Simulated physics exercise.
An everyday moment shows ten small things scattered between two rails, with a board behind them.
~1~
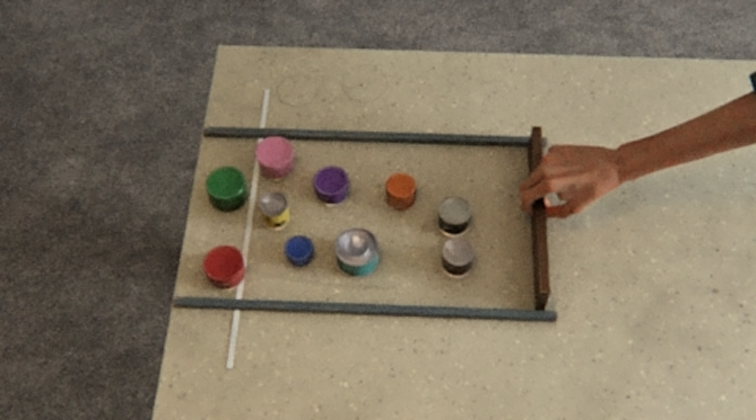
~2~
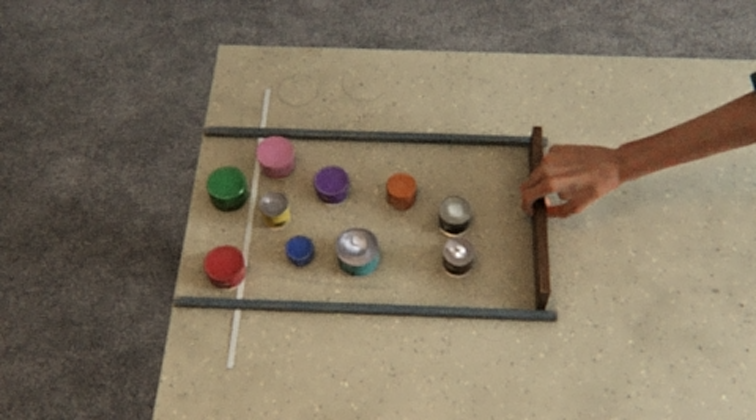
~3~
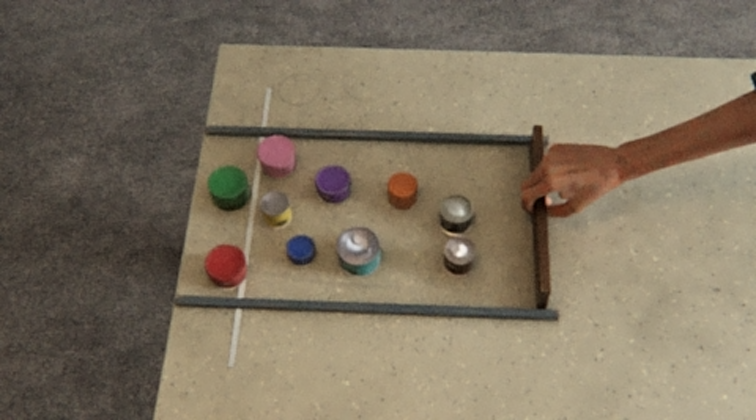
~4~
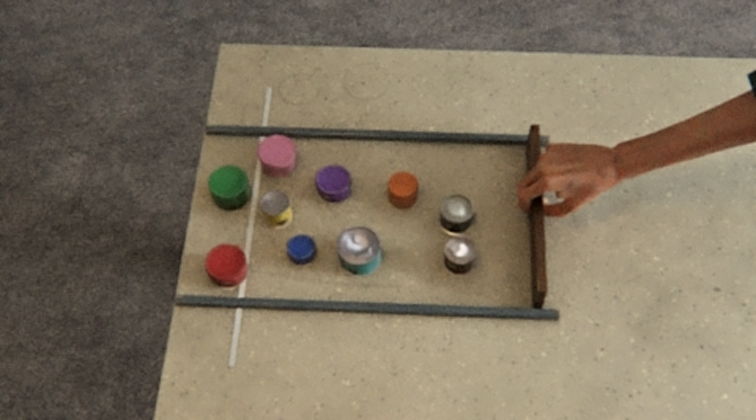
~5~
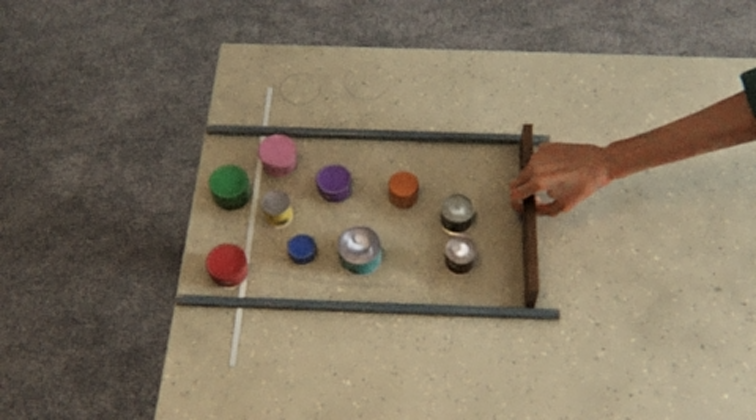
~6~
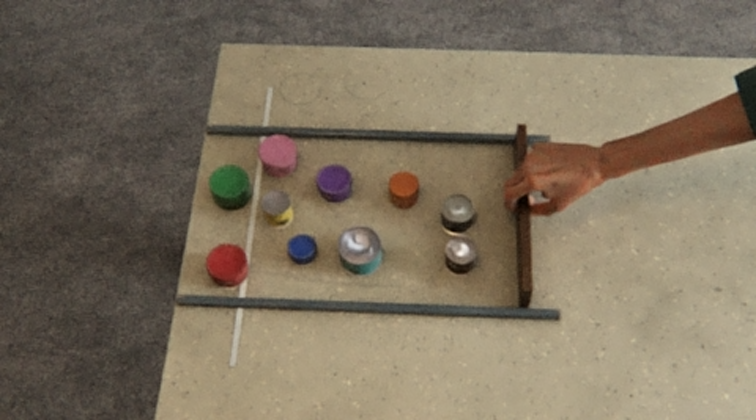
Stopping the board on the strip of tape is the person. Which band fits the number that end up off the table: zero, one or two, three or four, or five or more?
Most likely just one, perhaps two, will tumble off the end.
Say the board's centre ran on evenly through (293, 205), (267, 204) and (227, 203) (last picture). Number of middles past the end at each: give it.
Taking the three positions in turn, the counts come to 0, 2 and 5.
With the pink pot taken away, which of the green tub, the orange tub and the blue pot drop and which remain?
The green tub drops off, the orange tub survives, the blue pot tumbles off.
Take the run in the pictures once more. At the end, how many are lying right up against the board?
That number would be 4.
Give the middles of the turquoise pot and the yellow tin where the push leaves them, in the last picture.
Look around (198, 233) for the first and around (207, 203) for the second.
A little later, none off yet; green tub at rest near (230, 188); red tin at rest near (228, 267); pink pot at rest near (279, 157).
Next, none off yet; green tub shifted a little near (219, 188); red tin moving near (218, 271); pink pot at rest near (273, 154).
When it is over, the number that fall off is one or two; down, blue pot and green tub.
